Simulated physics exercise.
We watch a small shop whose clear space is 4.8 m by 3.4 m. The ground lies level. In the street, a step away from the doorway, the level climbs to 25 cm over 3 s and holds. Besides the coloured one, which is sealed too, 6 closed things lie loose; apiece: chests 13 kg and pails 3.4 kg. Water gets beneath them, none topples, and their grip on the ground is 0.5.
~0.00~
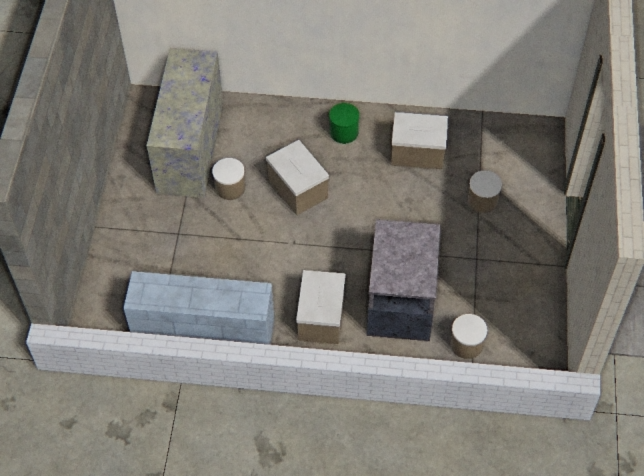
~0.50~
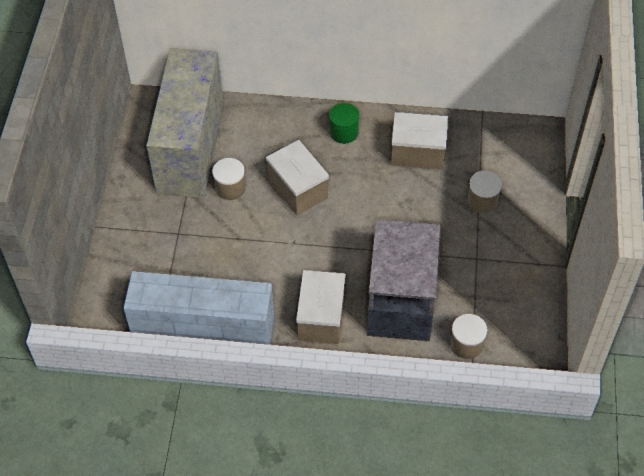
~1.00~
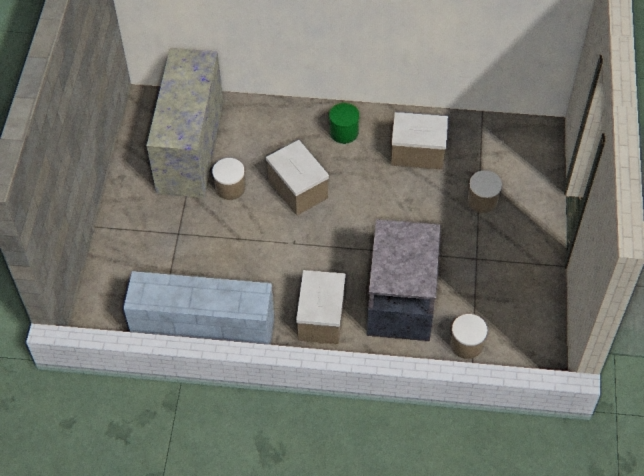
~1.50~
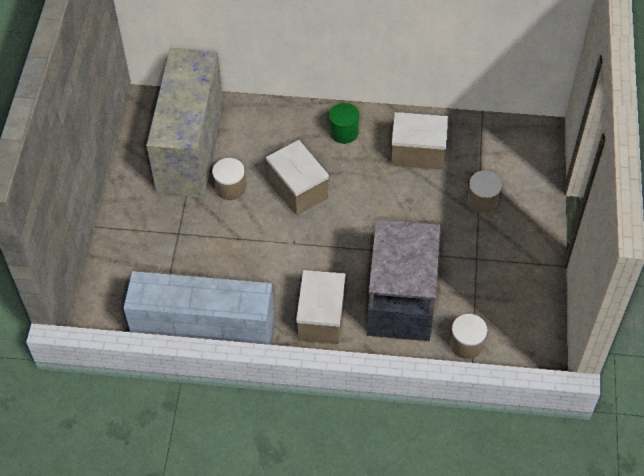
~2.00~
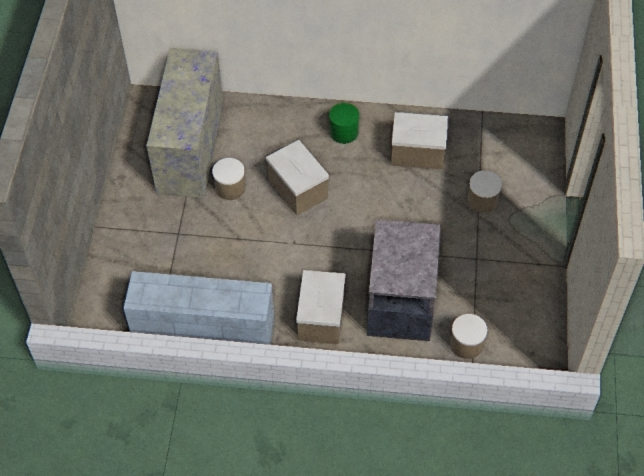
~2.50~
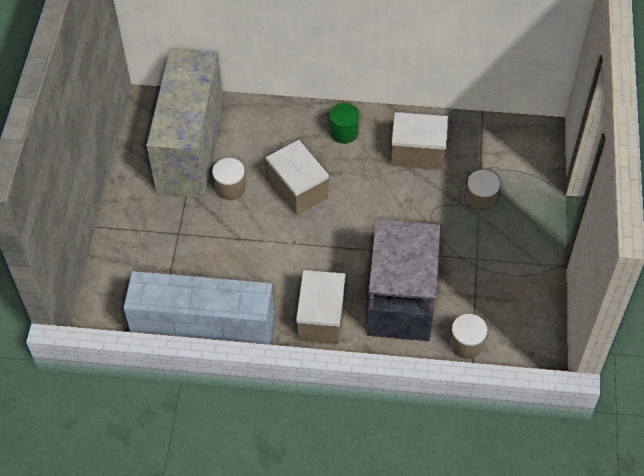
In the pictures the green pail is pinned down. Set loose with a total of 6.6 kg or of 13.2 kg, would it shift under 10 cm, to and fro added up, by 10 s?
For it, only the larger load is enough.
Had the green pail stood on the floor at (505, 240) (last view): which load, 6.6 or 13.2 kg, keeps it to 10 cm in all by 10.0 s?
Neither is enough.
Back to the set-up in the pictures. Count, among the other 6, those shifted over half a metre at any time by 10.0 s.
I count 5.
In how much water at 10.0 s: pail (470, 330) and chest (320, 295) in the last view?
Roughly 5 and 6 cm.
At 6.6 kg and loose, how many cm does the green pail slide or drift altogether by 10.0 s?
About 120 cm.
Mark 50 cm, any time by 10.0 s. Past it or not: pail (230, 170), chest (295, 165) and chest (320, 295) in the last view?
In turn: Over, more, short of it.
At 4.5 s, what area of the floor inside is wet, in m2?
Some 8.5 m2.
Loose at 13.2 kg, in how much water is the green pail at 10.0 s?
About 11 cm.
After 3.5 s the green pail would be 0 cm from its start with 6.6 kg and 0 cm from its start with 13.2 kg; 0 cm of water round it then.
After 4.5 s the green pail would be 0 cm from its start with 6.6 kg and 0 cm from its start with 13.2 kg; 2 cm of water round it then.
After 7.0 s the green pail would be 21 cm from its start with 6.6 kg and 1 cm from its start with 13.2 kg; 6 cm of water round it then.
After 10.0 s the green pail would be 106 cm from its start with 6.6 kg and 1 cm from its start with 13.2 kg; 11 cm of water round it then.
